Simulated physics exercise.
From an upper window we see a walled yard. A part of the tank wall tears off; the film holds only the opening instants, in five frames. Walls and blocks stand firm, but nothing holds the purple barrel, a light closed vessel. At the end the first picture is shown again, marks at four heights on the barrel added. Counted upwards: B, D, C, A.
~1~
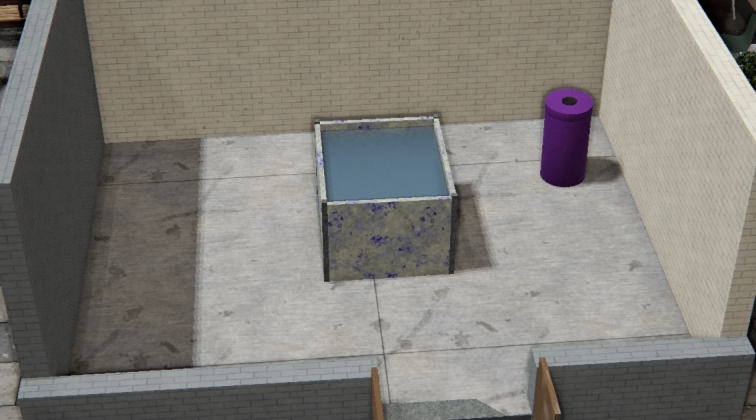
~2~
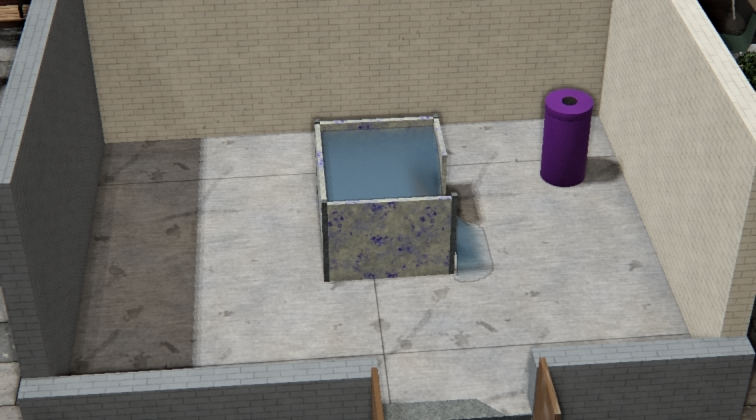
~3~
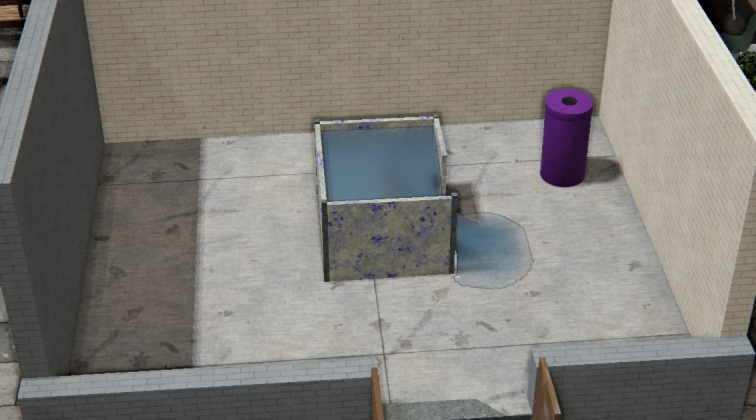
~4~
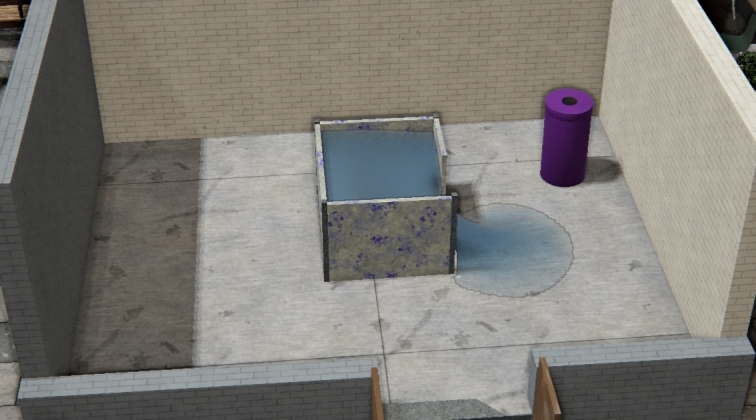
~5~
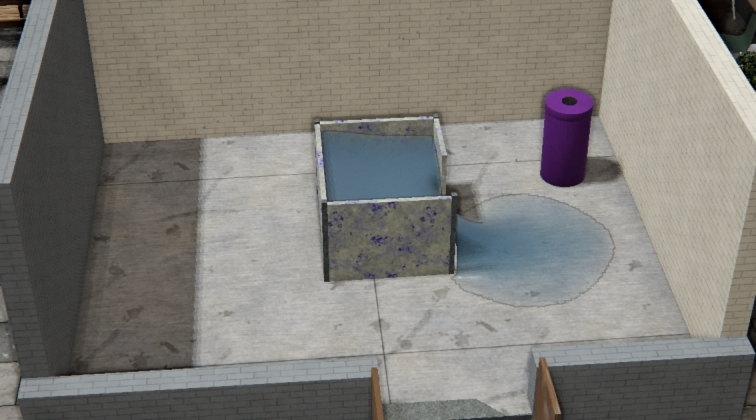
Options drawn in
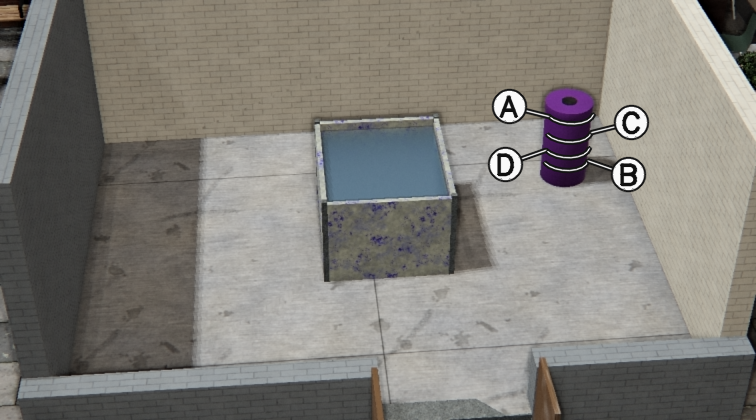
Water poured out of the right side of a full, square tank in a walled yard and spread across the pale ground in a widening puddle, while a purple barrel stood nearby.
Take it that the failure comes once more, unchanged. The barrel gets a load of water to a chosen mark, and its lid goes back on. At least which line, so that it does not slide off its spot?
Go for B.
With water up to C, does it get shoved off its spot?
No, not at all.
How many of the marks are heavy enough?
All of the four.
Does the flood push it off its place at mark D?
No.
In white, A at (574, 123); B at (569, 170); C at (572, 142); D at (570, 157); from the bottom up B, D, C, A.
If A is chosen, it does not move.
If B is chosen, it does not move.
If C is chosen, it does not move.
If D is chosen, it does not move.
